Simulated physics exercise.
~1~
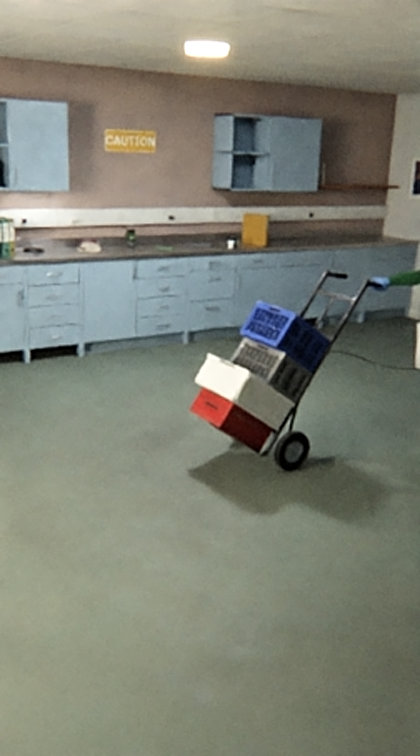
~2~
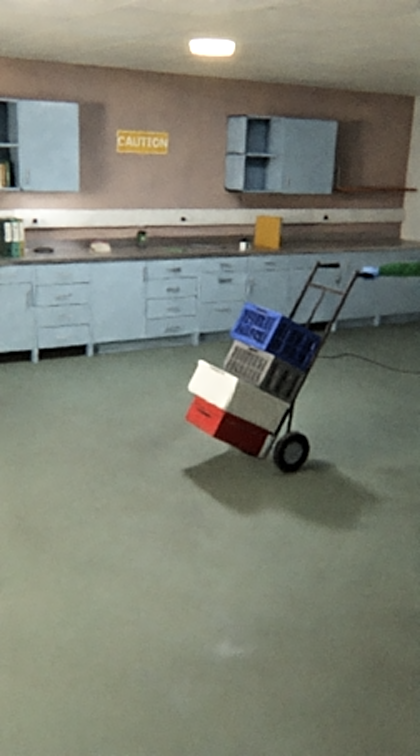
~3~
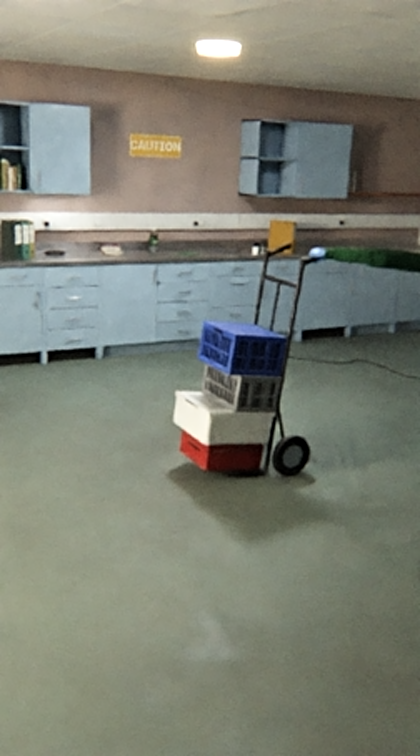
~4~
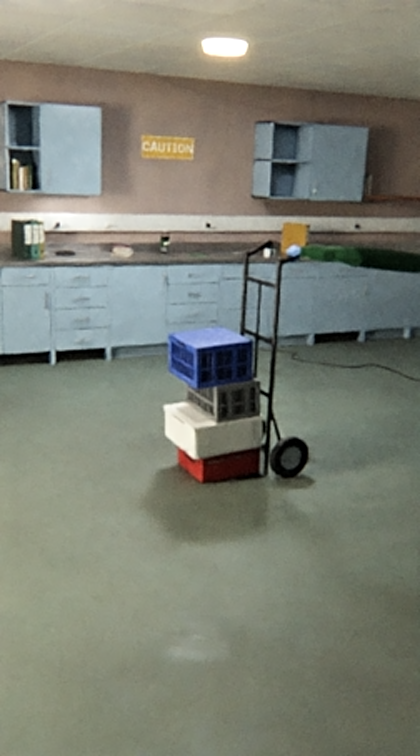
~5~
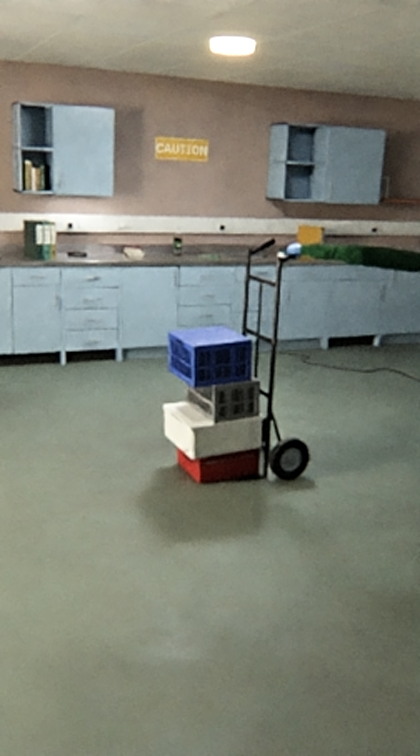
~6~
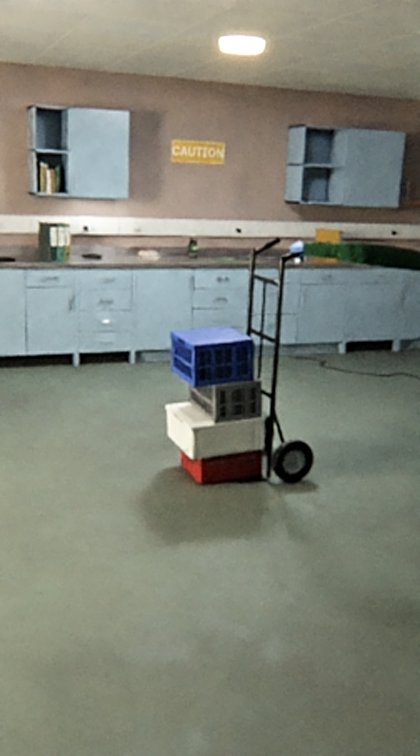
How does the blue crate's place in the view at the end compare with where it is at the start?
It ends further to the left and a little lower in the view than where it starts, still on top of the stack.
